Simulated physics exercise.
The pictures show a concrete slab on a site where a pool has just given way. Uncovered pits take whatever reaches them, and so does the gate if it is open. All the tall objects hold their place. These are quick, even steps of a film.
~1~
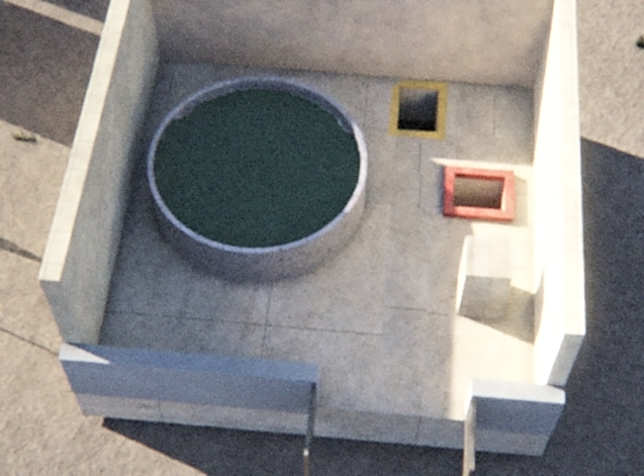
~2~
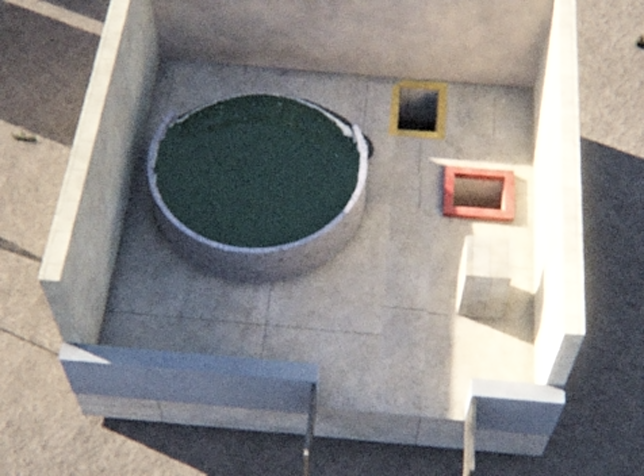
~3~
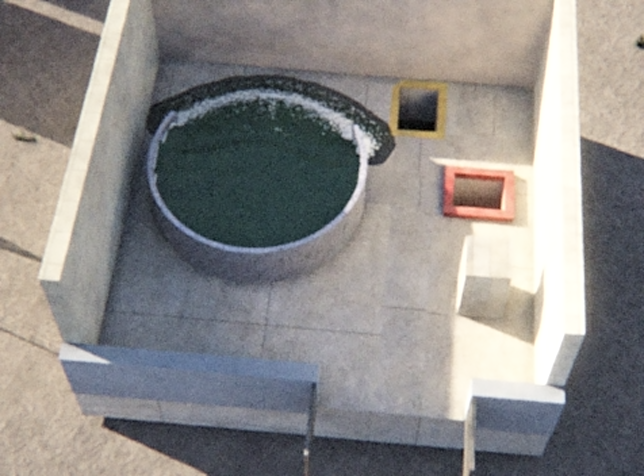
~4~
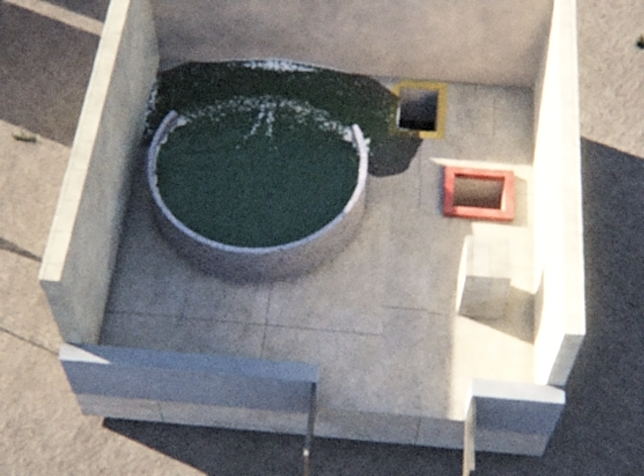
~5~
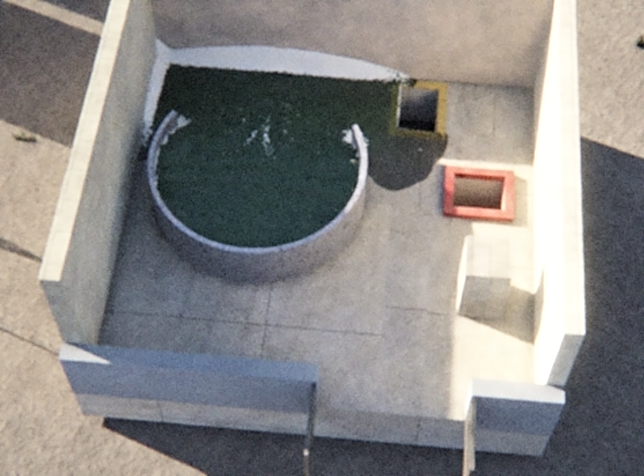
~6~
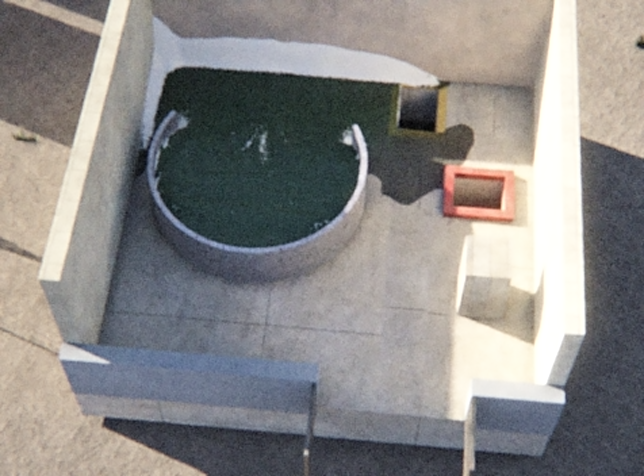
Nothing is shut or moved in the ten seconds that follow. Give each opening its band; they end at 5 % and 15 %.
One by one: The gate takes not even 5 %; the yellow pit takes above 15 %; the red pit takes not even 5 %.
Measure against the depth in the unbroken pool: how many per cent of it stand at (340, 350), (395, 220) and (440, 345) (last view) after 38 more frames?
In that order: 4, 2 and 6 per cent.
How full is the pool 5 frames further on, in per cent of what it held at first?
I make it 58 per cent.
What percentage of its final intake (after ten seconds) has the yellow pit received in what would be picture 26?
Near 50 in a hundred.
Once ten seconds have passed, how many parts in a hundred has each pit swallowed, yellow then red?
About 48 and 0 per cent.
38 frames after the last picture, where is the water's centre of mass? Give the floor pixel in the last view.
I would point to (296, 193).
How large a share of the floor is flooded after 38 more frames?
Some 90 per cent.
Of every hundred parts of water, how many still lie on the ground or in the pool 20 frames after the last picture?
Close to 76 %.
A moment on, water covers 30 % of the floor; the gate 0 %, the yellow pit 5 %, the red pit 0 %.
Next, water covers 30 % of the floor; the gate 0 %, the yellow pit 12 %, the red pit 0 %.
Then, water covers 55 % of the floor; the gate 0 %, the yellow pit 23 %, the red pit 0 %.
Later, water covers 90 % of the floor; the gate 0 %, the yellow pit 34 %, the red pit 1 %.
In the end, water covers 95 % of the floor; the gate 2 %, the yellow pit 48 %, the red pit 1 %.
